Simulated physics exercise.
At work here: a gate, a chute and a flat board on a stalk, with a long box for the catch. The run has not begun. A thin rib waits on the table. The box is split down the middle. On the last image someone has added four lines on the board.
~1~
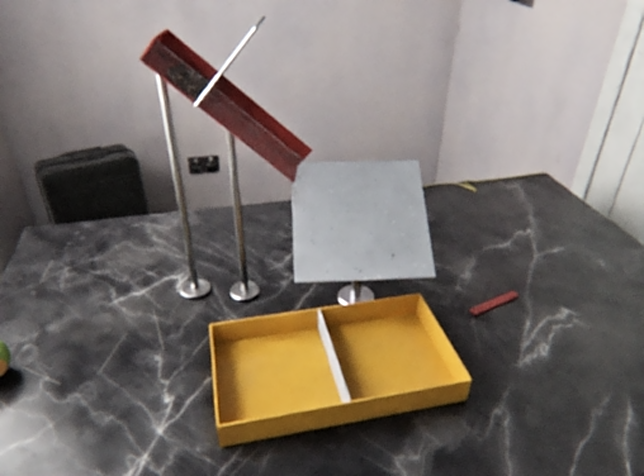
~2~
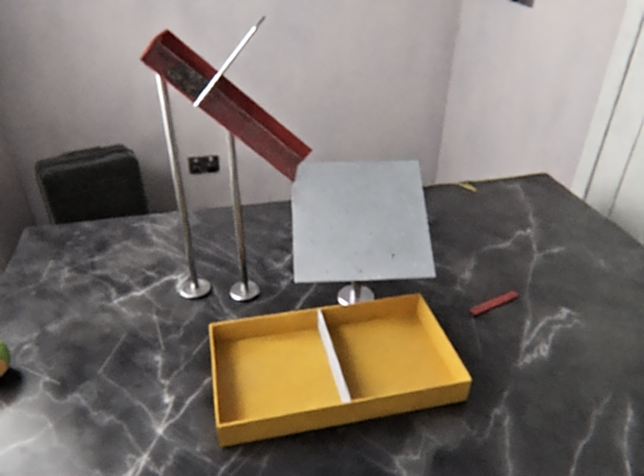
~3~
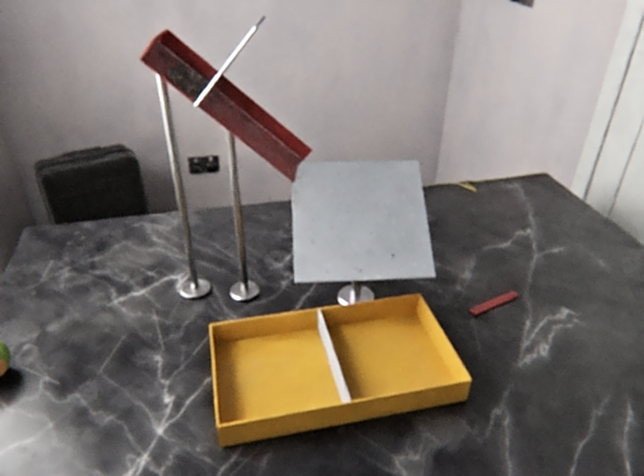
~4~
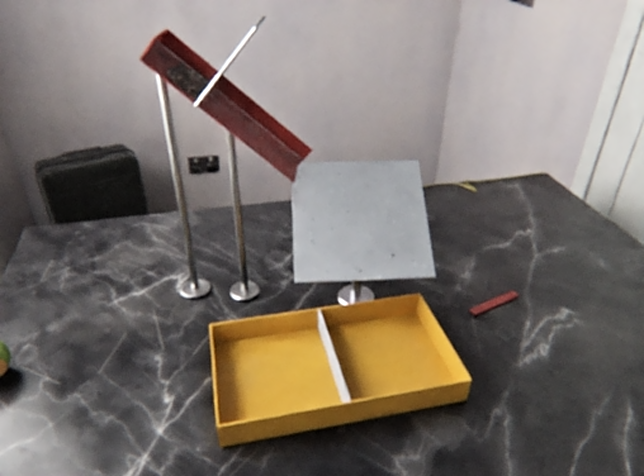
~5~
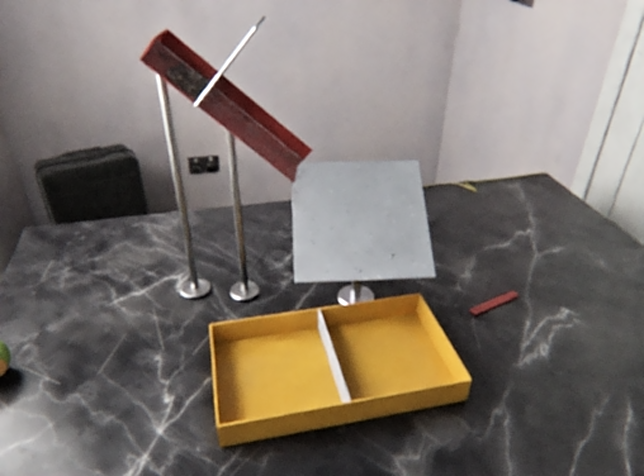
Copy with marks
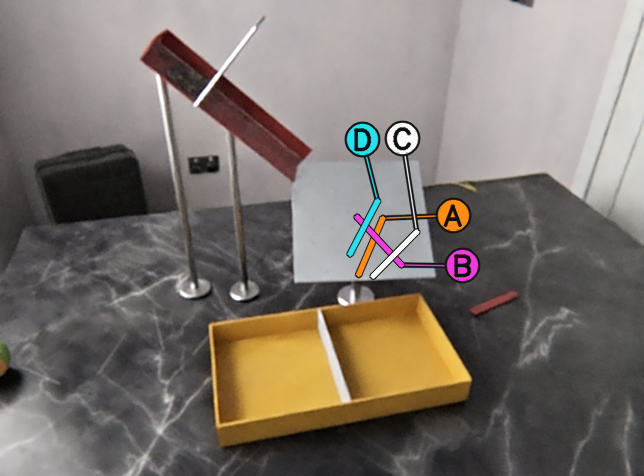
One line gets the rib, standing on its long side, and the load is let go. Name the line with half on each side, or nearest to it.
Use line D.
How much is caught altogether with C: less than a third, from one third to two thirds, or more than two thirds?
Line C gives more than two thirds.
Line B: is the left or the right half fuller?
The right half.
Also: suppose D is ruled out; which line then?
A it is.
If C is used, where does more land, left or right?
Right.
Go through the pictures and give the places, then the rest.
The first picture shows load behind the gate at (195, 81), allspice berries; lip of the chute at (296, 174), sloping fairly steeply.
The second picture shows middle of the board at (360, 218), tilted fairly steeply; middle of its low edge at (366, 280); of its high edge at (355, 161).
The third picture shows front corners of the box at (218, 426) and (471, 380); front end of its middle wall at (350, 402).
The fourth picture shows middle of the load at (195, 81); lip at (296, 174).
The fifth picture shows middle of the load at (195, 81); lip at (296, 174).
On the marked copy, line A from (382, 218) to (358, 274); line B from (357, 217) to (401, 264); line C from (416, 231) to (373, 276); line D from (377, 201) to (350, 254).
With A, of what is caught, about a quarter in the left half, about two thirds in the right.
With B, of what is caught, a stray few in the left half, nearly all in the right.
With C, of what is caught, a small part in the left half, nearly all in the right.
With D, of what is caught, about half in the left half, about half in the right.
